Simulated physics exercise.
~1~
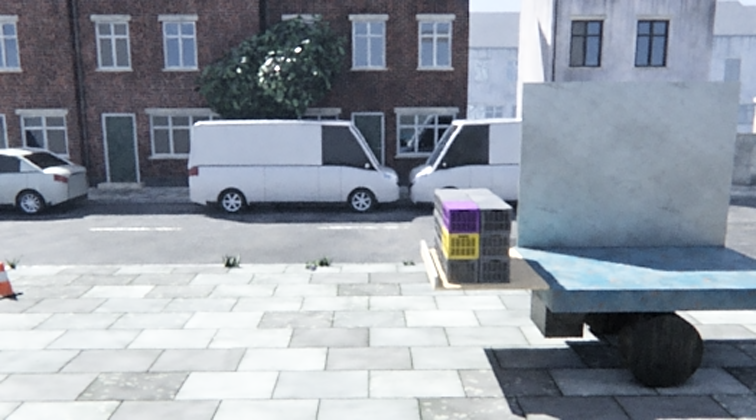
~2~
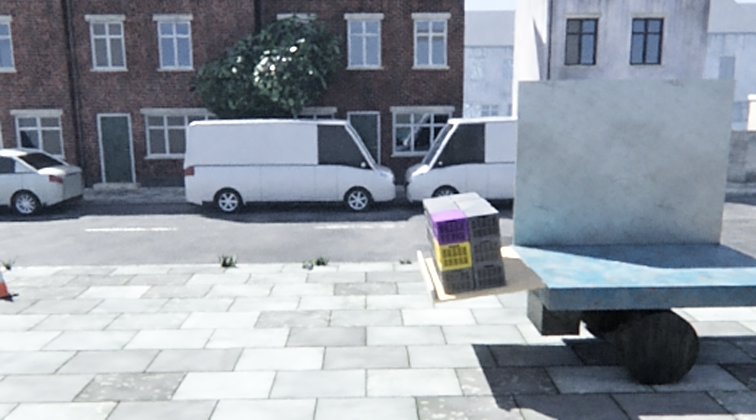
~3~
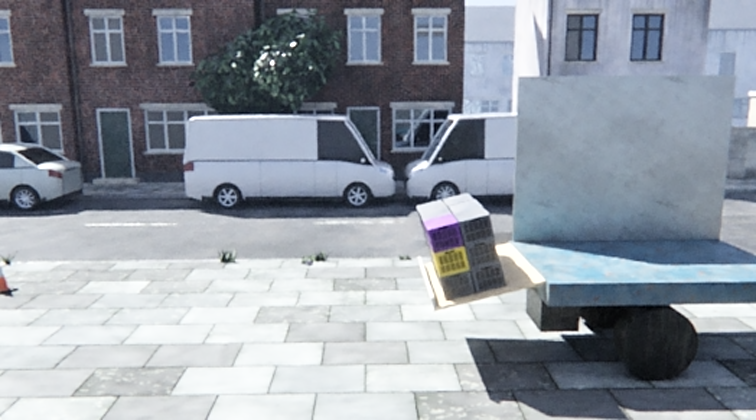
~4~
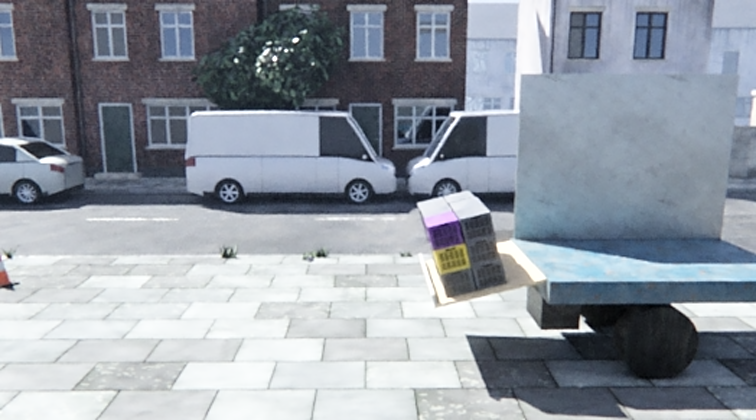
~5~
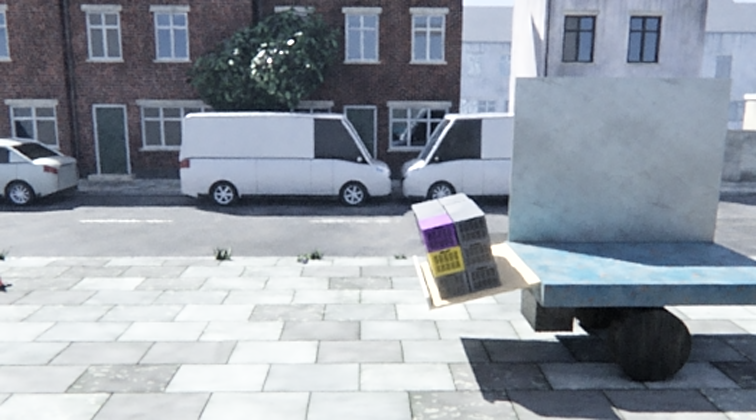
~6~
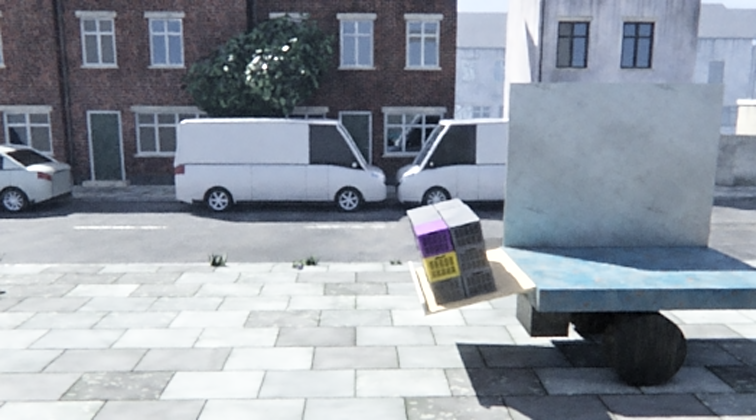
A tail lift at the back of a parked lorry tips gently down to the left, tilting its stack of dark, purple and yellow crates, then stops and holds at a slant, with the crates still piled together on it.
